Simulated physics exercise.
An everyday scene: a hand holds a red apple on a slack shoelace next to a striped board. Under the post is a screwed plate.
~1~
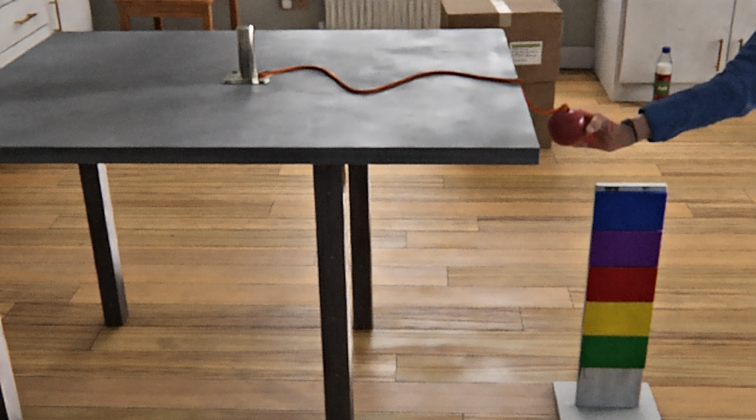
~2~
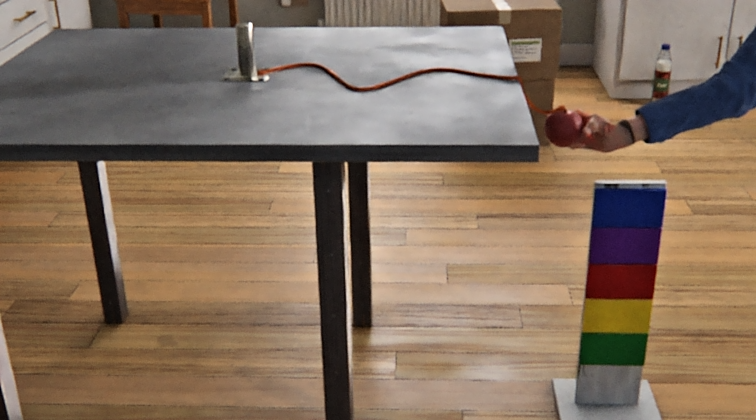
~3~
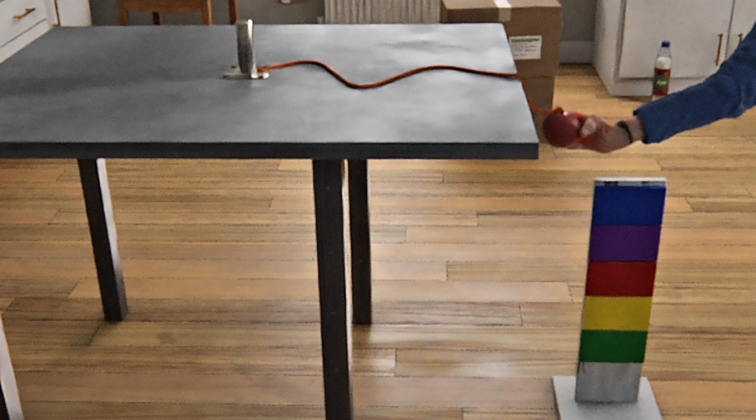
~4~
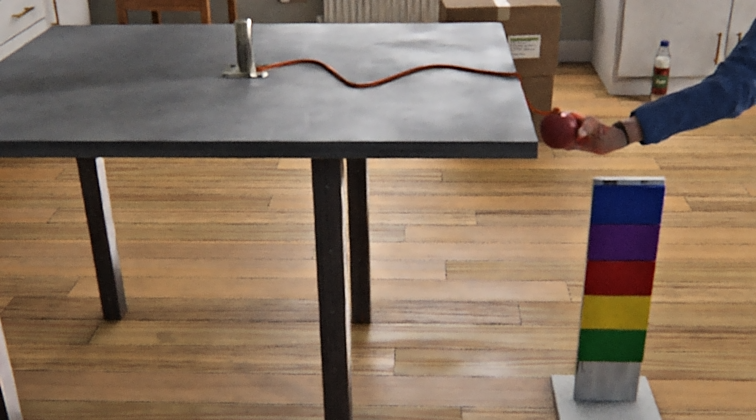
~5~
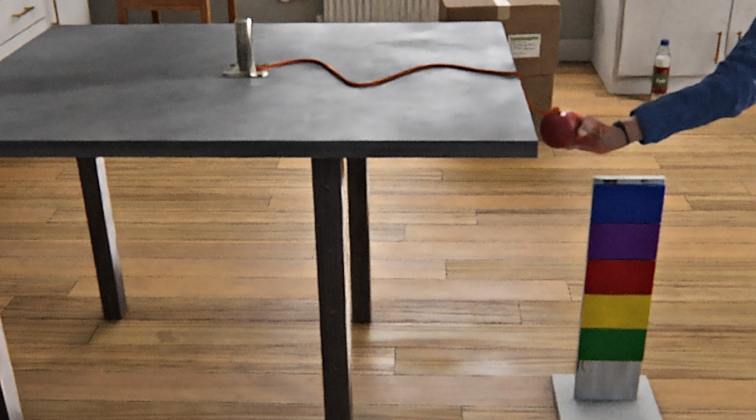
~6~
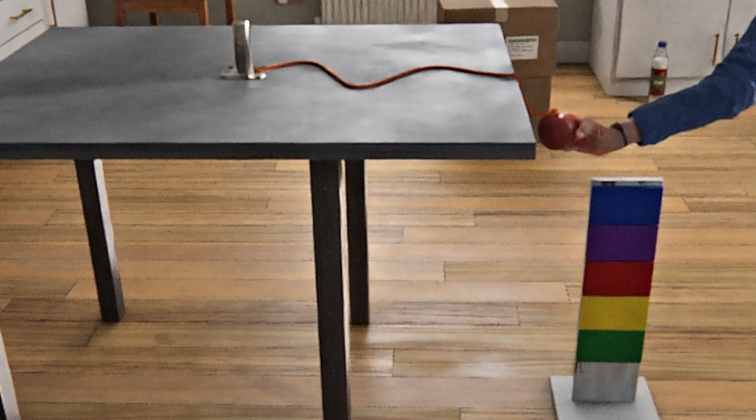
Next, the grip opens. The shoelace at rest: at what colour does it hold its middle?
The colour is purple.
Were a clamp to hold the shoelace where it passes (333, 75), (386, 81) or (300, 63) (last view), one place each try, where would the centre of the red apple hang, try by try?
First (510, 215), next (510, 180), last (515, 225).
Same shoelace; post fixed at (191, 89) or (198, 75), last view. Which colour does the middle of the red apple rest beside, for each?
Answer, in order: Blue, blue.
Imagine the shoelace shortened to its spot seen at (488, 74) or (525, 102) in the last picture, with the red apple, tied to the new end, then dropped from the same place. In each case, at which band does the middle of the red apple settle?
First try: Higher than all five; second try: Blue.
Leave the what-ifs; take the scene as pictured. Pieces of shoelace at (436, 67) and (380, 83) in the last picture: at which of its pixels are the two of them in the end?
One ends up around (517, 89), the other around (446, 76).
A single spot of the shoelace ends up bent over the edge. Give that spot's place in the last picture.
About (430, 68).
A little later, apple near (543, 241); level with purple.
Next, apple near (479, 237); level with purple.
Later still, apple near (515, 242); level with purple.
When it is over, apple near (513, 242); level with purple. The purple one.
